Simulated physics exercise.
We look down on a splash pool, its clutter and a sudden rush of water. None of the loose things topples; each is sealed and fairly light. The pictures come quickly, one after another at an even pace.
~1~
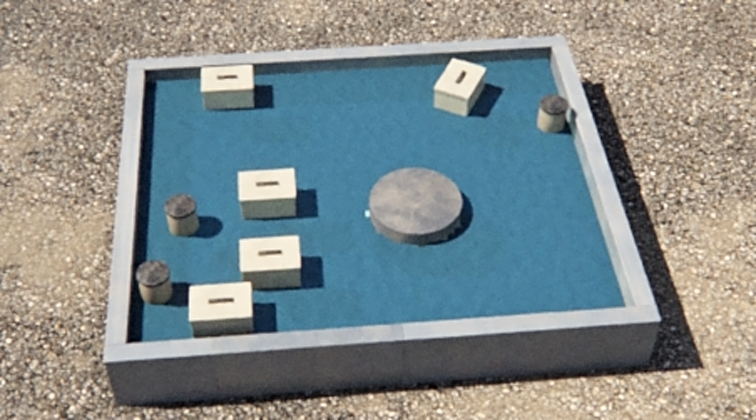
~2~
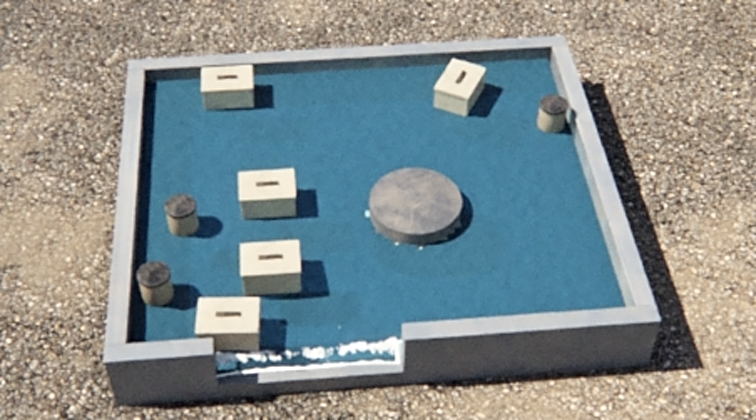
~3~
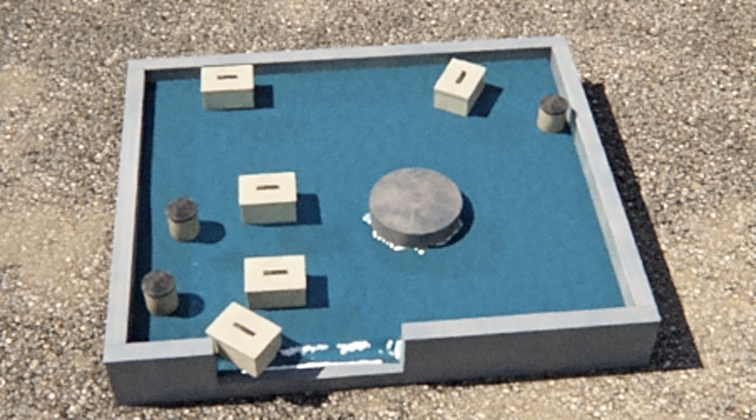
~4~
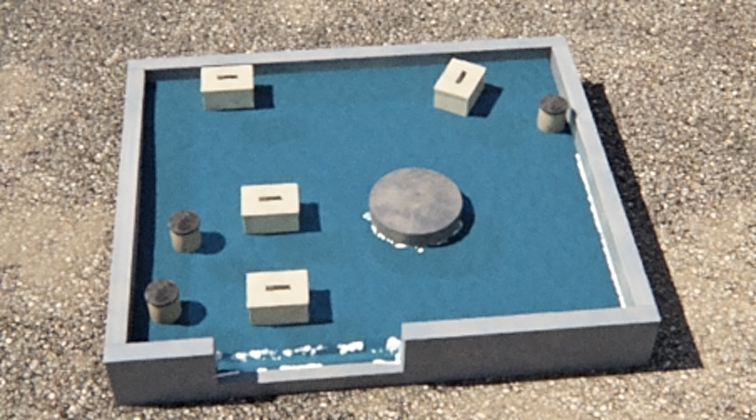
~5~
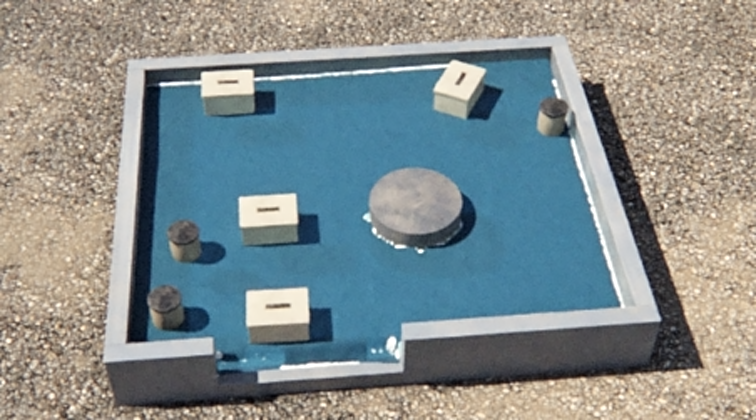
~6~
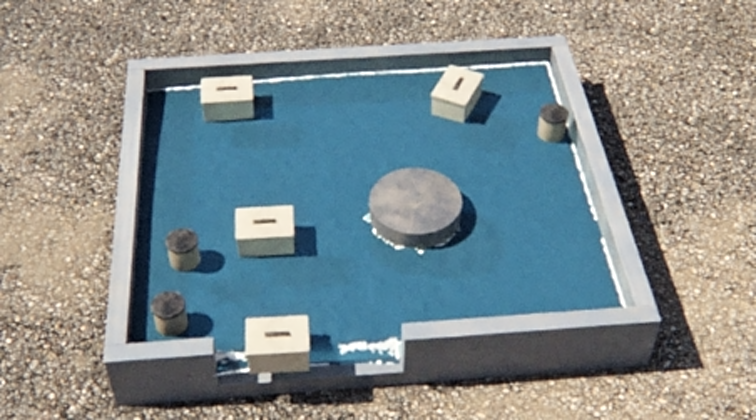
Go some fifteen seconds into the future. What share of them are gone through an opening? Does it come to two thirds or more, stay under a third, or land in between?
The share will most likely be one third to two thirds.
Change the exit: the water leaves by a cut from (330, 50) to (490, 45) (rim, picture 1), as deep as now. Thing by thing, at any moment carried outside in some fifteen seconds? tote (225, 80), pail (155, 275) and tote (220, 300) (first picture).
Item one gets away, item two doesn't escape, item three doesn't escape.
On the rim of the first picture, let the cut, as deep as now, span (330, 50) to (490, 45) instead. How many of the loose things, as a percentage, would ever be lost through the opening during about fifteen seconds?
Roughly 50 in a hundred.
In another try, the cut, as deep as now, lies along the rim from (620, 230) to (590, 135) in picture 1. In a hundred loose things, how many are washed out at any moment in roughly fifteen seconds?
Estimate: Around 20 per cent.
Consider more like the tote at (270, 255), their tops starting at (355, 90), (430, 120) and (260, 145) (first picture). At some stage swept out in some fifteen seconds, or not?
In order: Never leaves, never leaves, leaves the room.
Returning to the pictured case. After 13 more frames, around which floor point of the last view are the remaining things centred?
(398, 152).
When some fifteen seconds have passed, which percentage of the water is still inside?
Around 52 in a hundred.
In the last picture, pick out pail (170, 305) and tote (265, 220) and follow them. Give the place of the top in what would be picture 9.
First top about at (196, 321); second top about at (267, 251).
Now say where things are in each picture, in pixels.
A tote at (270, 254) floats; a tote at (267, 184), afloat; 0 of 8 have shifted, in the first frame.
A tote at (270, 258) floats; a tote at (267, 184) floats; 1 of 8 have shifted, in the second frame.
A tote at (275, 273) floats, close to its start; a tote at (267, 188) floats; 3 of 8 have shifted, in the third frame.
A tote at (278, 288) floats, close to its start; a tote at (270, 199) floats, close to its start; 5 of 8 have shifted, in the fourth frame.
A tote at (278, 307) floats, a stride from its start; a tote at (268, 210) floats, close to its start; 5 of 8 have shifted, in the fifth frame.
A tote at (277, 335), afloat, a stride from its start; a tote at (265, 222), afloat, a stride from its start; 7 of 8 have shifted, in the sixth frame.
A moment on, 2 of 8 are out; 6 afloat.
Next, 5 of 8 are out; 3 afloat.
Later, 5 of 8 are out; 3 afloat.
In the end, 5 of 8 are out; 3 afloat.
